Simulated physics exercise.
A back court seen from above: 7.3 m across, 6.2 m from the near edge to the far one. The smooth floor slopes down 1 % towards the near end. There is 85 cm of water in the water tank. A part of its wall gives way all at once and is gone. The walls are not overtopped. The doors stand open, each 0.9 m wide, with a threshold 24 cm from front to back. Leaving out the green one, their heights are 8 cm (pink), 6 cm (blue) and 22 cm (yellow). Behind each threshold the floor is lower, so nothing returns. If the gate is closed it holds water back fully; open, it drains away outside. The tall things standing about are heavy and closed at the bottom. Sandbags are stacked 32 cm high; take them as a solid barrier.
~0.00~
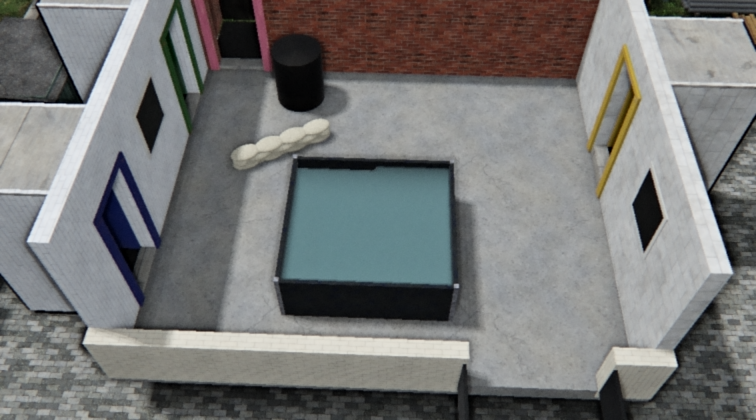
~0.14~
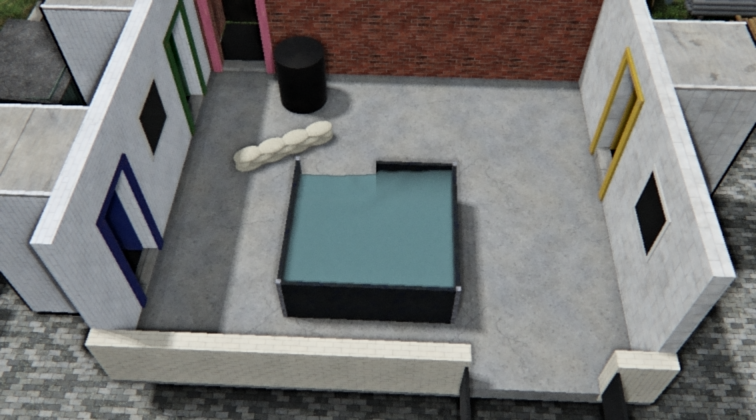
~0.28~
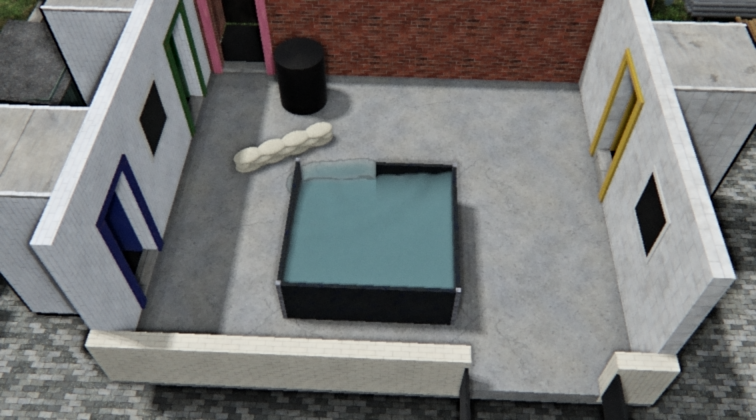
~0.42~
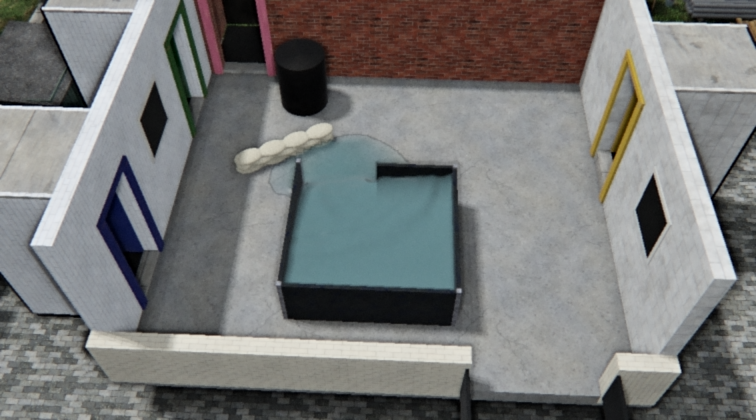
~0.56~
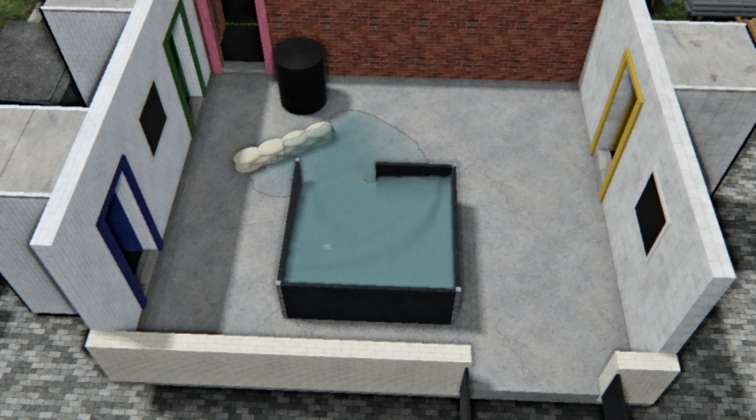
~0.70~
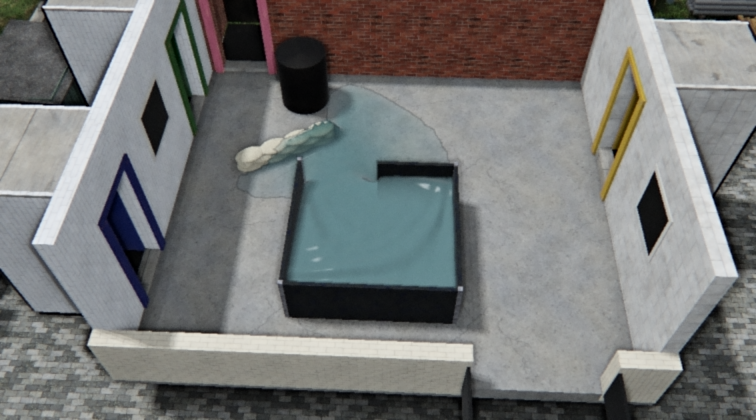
The clip opens on a walled court seen from above, with still water filling a dark square tank. Part of the tank's far wall vanishes, and water pours through the gap onto the grey floor, fanning outward around the pale sandbags and spreading toward the black cylinder and brick wall.
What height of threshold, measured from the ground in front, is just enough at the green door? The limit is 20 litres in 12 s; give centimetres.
Close to 10.5 cm is just enough.
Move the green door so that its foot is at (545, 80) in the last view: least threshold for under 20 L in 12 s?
Roughly 20 cm.
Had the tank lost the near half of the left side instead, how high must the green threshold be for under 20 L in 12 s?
Some 10.0 cm.
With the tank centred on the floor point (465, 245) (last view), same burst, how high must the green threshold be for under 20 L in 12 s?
About 12.5 cm.
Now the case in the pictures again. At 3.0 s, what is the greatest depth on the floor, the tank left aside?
About 38 cm.
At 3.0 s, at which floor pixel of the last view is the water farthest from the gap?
At about (576, 84).
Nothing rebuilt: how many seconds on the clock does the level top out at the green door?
Near 3.4 s.
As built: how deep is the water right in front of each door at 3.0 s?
Depths in cm: Pink 12, blue 10, green 14, yellow 4.
After 1.4 s water covers 25 % of the floor, deepest (58 cm) near (320, 150); it has not reached the green door.
After 3.0 s water covers 55 % of the floor, deepest (38 cm) near (320, 150); 14 cm at the green door, 13 litres in over its 5 cm threshold.
After 12.0 s water covers 95 % of the floor, deepest (14 cm) near (621, 378); 6 cm at the green door, 112 litres in over its 5 cm threshold.
At the green door as built, the water arrived by 2.1 s and peaked near 15 cm at 3.4 s.
Run again over the same 12 s with other heights there, 41 litres in over 8.5 cm, 14 litres over 11.5 cm. The limit of 20 litres is kept from about 10.5 cm up.
